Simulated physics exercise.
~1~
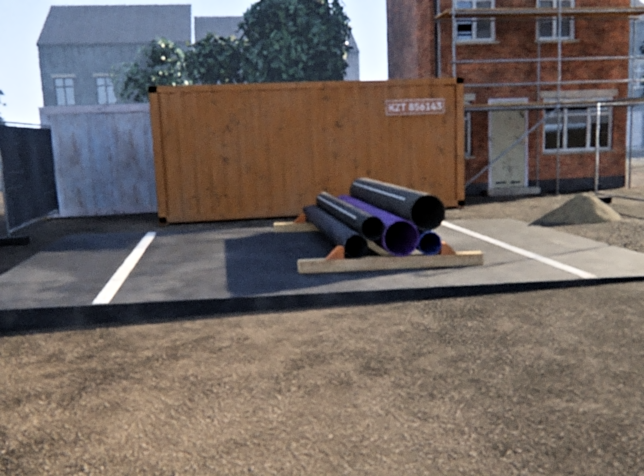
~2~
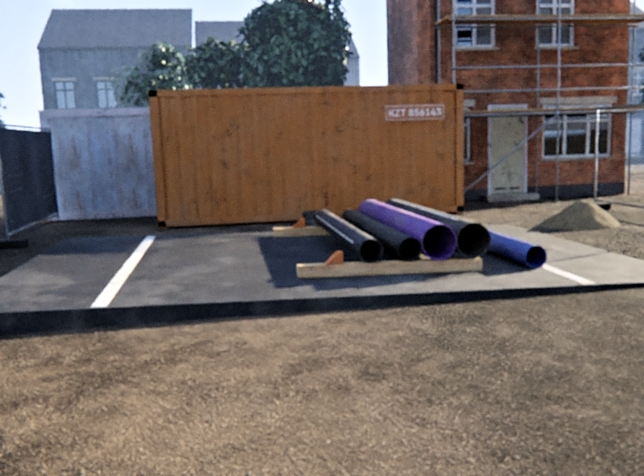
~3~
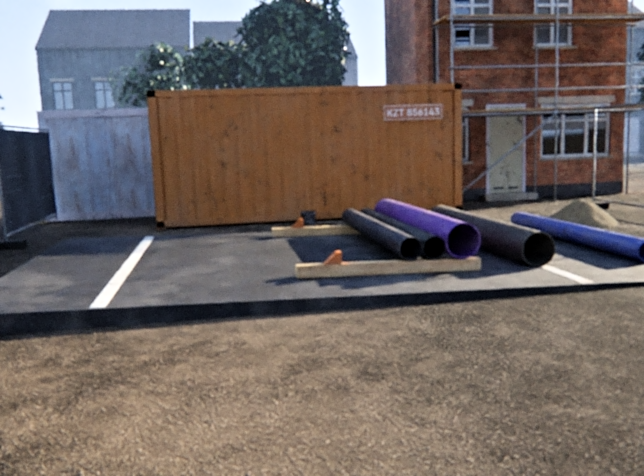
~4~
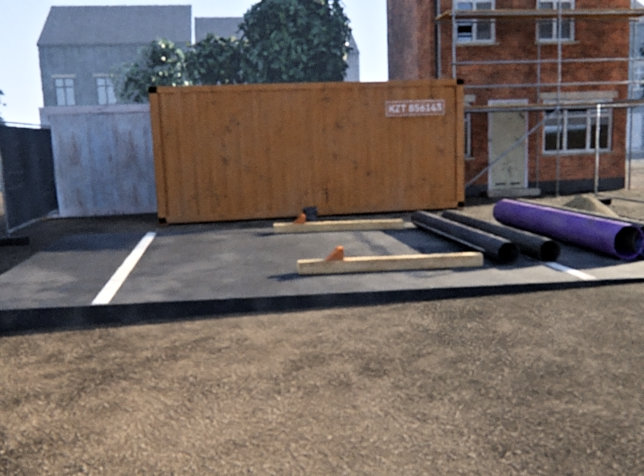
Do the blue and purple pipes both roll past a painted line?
Yes, both do. The blue pipe rolls over the right white line first, and the purple one passes it later.
Stacked pipes, most of them dark with a purple one among them, sit on timber bearers on an asphalt pad in front of an orange container. The pile gives way to the right and spreads into a row, with a blue pipe rolling off the bearers first. The blue one runs on over the right white line, and a dark pipe drops off after it. The purple pipe follows, rolling across the asphalt and over the line too. At the end the bearers are empty, with two dark pipes on the asphalt to their right and the purple one beyond them.
